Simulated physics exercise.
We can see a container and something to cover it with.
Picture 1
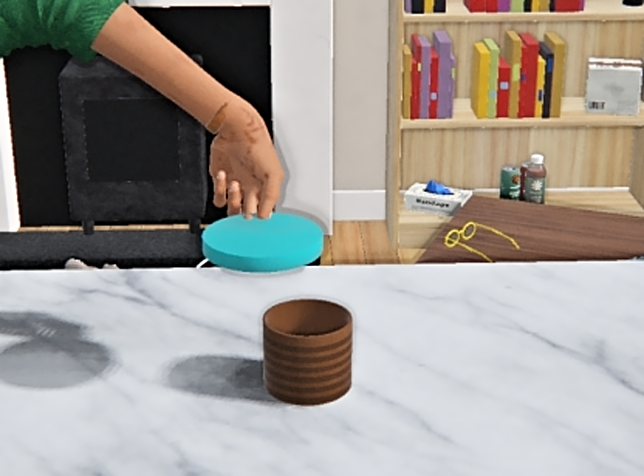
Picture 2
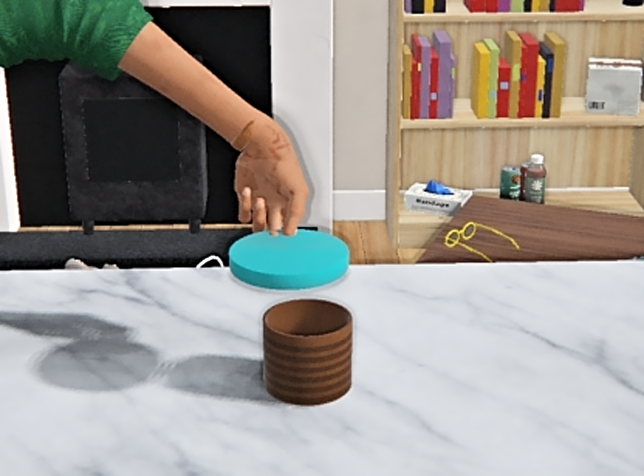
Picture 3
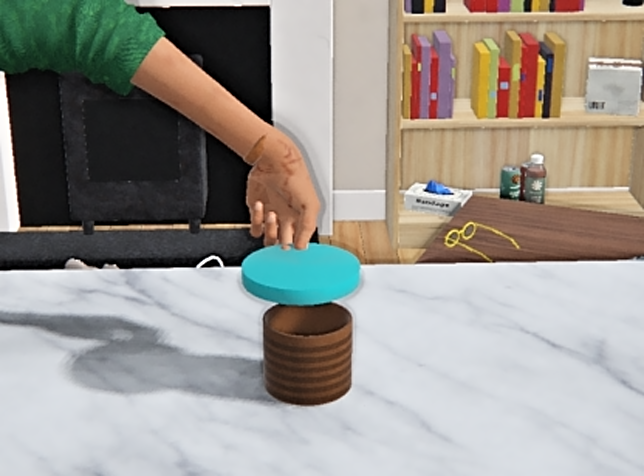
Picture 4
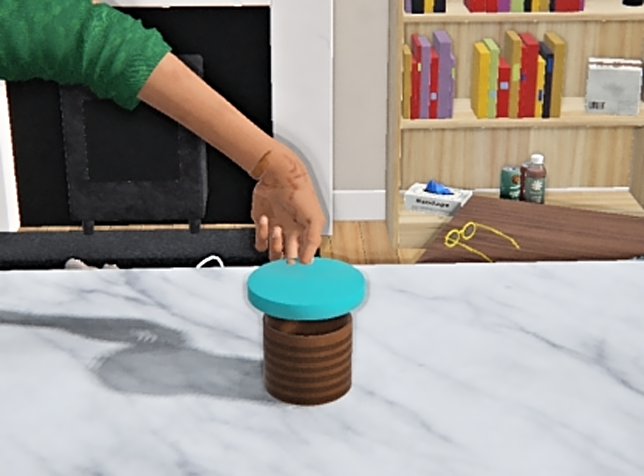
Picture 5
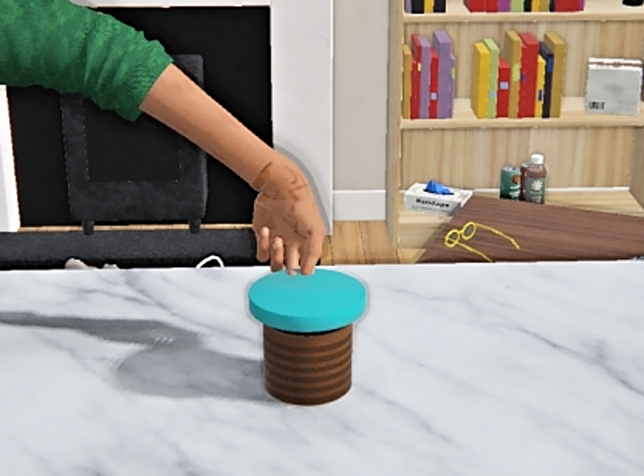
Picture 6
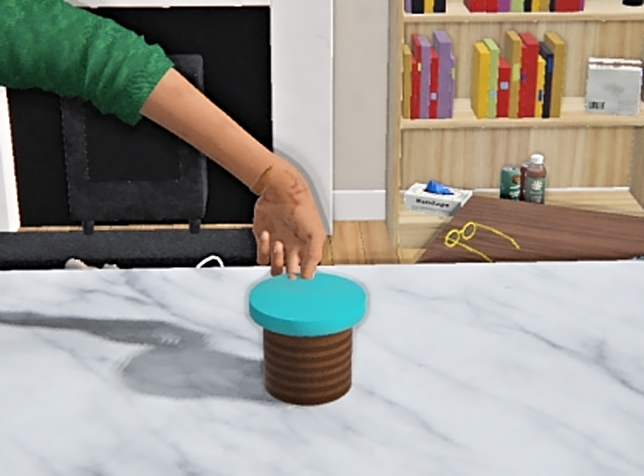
Turquoise coaster held by a hand moving right and down onto the top of a brown ridged mug on a marble surface.
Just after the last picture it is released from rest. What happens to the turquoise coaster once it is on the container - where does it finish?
It stays across the opening.
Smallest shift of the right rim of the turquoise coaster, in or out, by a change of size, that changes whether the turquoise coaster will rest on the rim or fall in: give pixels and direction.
Left, 16 pixels.
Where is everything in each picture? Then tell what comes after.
In the first frame, still on the way; turquoise coaster (263, 242); mug (308, 352).
In the second frame, still on the way; turquoise coaster (289, 258); mug (308, 352).
In the third frame, still on the way; turquoise coaster (301, 272); mug (308, 352).
In the fourth frame, still on the way; turquoise coaster (307, 287); mug (308, 352).
In the fifth frame, still on the way; turquoise coaster (307, 298); mug (308, 352).
In the sixth frame, in place, still held; turquoise coaster (307, 303); mug (308, 352).
Then, 0.10 s after the last picture, turquoise coaster moving near (307, 309).
At rest, the turquoise coaster covers the opening, near (307, 310).
